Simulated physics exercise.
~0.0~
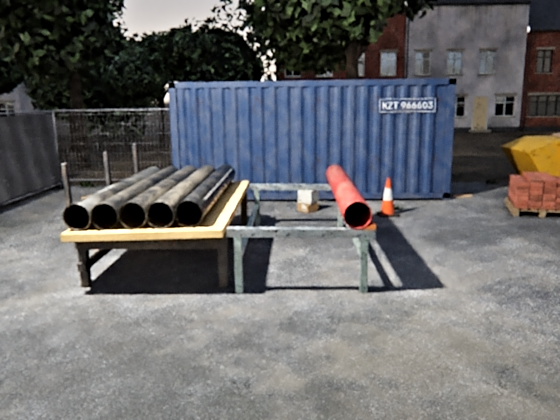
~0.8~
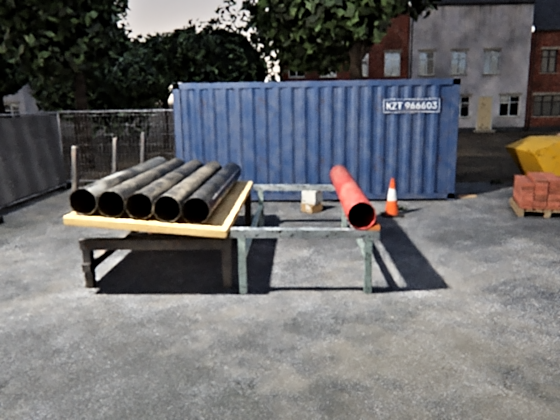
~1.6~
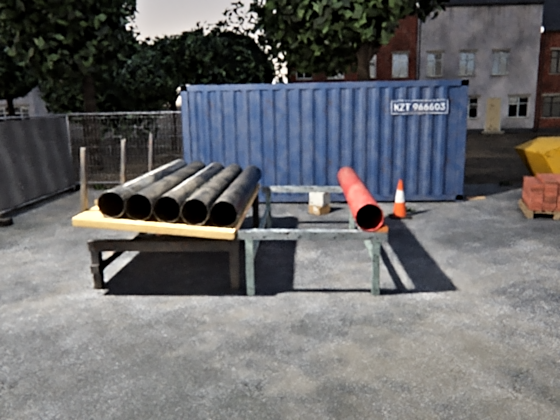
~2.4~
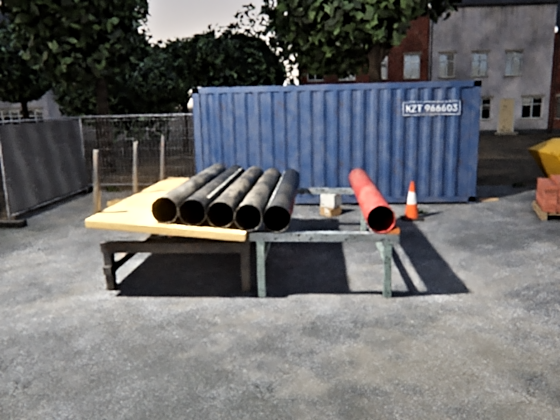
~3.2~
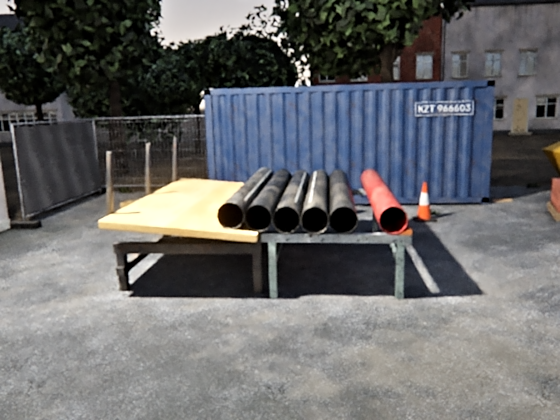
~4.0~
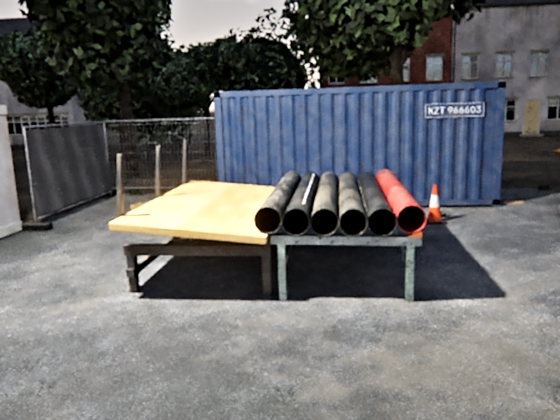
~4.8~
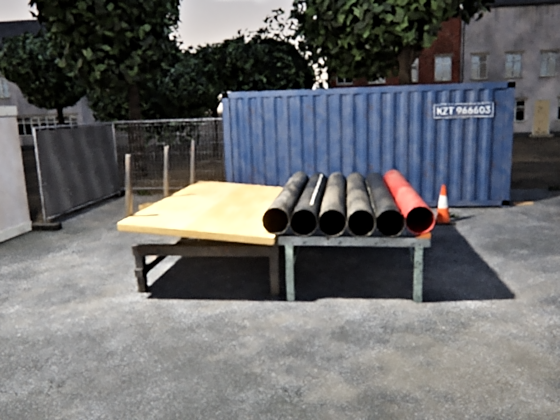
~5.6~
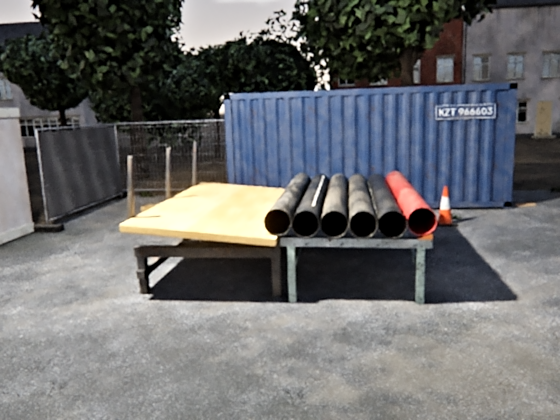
Black pipes rolling right from a yellow deck onto a metal rack and settling against a red pipe, which stays on the rack.
